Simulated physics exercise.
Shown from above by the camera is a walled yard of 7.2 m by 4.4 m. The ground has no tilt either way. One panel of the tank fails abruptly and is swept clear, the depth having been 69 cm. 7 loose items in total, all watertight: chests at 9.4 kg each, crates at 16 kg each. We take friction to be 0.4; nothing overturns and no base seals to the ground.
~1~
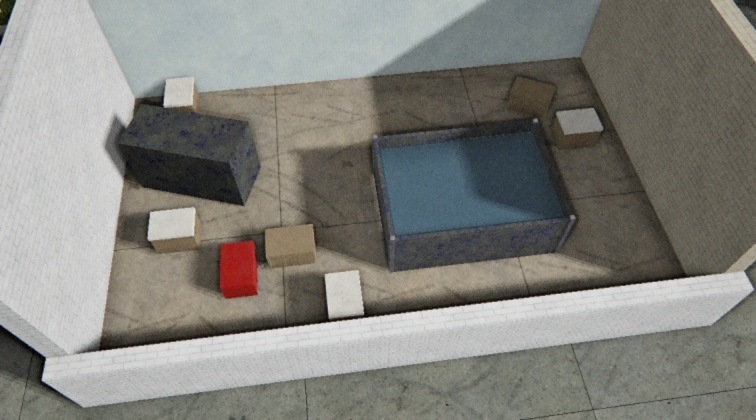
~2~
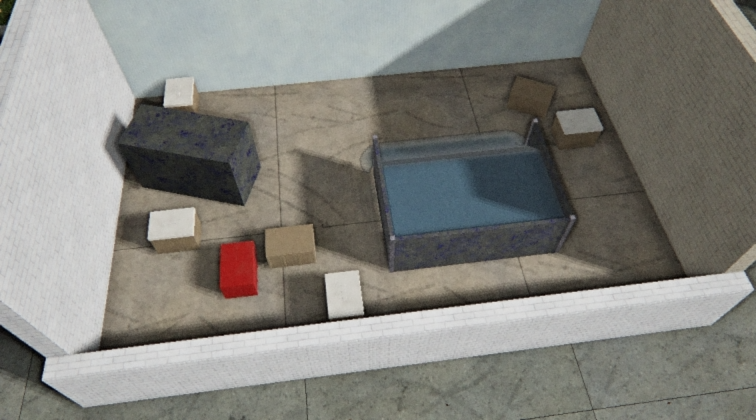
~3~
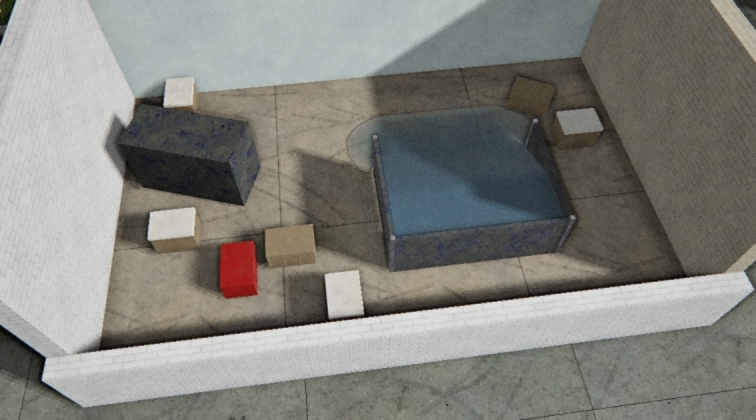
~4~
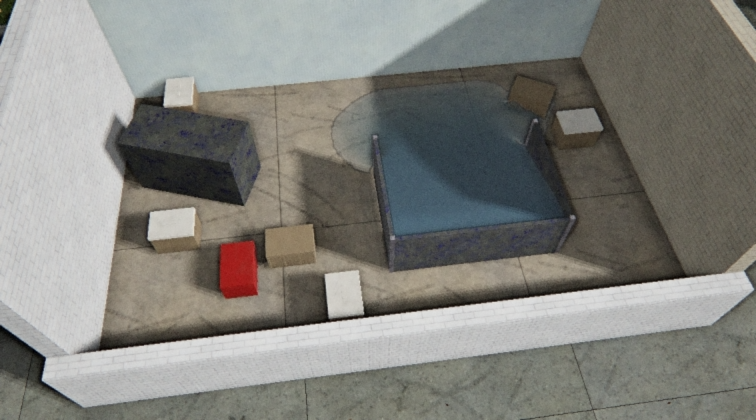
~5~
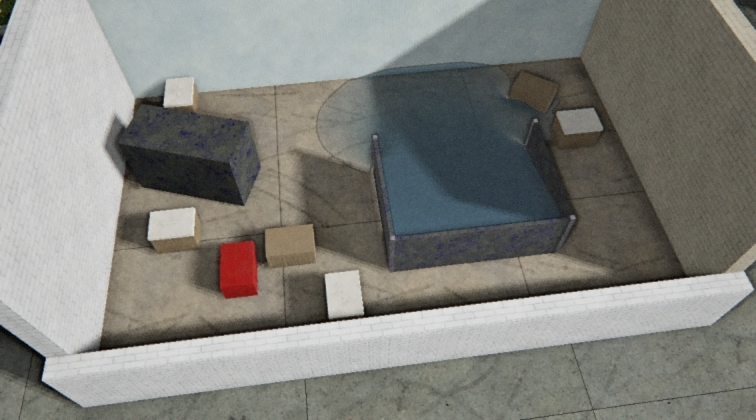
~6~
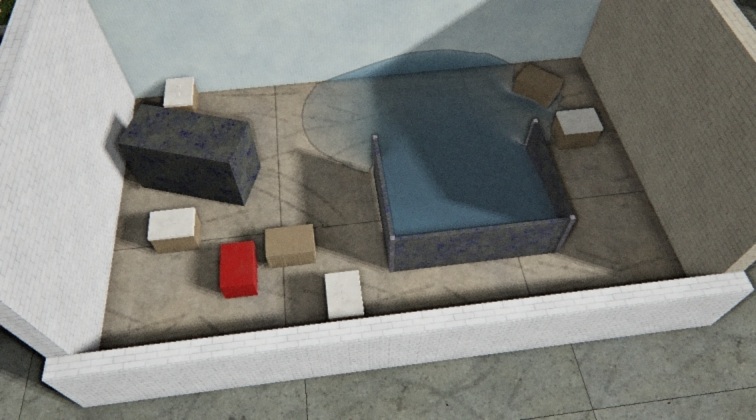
A walled yard with a flat paved floor is seen from above by a camera that stays still. A dark block stands at the left, a red crate sits among white-topped and tan boxes near the front, and a dark-walled tank of blue water fills the right of centre, with two more boxes beyond it. The tank's back panel gives way, water spreads backward in a widening rounded sheet to the rear wall, and the tan box there shifts slightly.
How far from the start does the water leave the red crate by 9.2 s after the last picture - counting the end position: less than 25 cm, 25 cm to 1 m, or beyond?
Chances are it goes a good distance.
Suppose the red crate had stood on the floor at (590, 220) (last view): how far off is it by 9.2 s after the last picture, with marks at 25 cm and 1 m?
From that spot, it is pushed far off.
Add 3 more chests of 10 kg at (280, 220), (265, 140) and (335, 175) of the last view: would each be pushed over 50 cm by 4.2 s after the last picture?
In the order listed: Behind the line; across the line; behind the line.
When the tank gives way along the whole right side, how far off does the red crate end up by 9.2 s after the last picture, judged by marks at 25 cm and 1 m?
After that, the red crate shifts somewhat.
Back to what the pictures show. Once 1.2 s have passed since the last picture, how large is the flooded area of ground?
Near 14 m2 in all.
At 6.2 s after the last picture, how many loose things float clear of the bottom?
At that point I count 6.
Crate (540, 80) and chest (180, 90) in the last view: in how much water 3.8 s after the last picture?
Close to 6 and 20 centimetres.
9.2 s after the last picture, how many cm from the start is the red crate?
About 140 cm.
Then, 1.2 s after the last picture the red crate is near (237, 264), 0.0 m from its start, aground; 1 afloat.
Then, 3.8 s after the last picture the red crate is near (237, 264), 0.0 m from its start, aground; 3 afloat.
Then, 6.2 s after the last picture the red crate is near (231, 264), 0.1 m from its start, aground; 6 afloat.
Then, 9.2 s after the last picture the red crate is near (131, 225), 1.5 m from its start, afloat; 7 afloat.
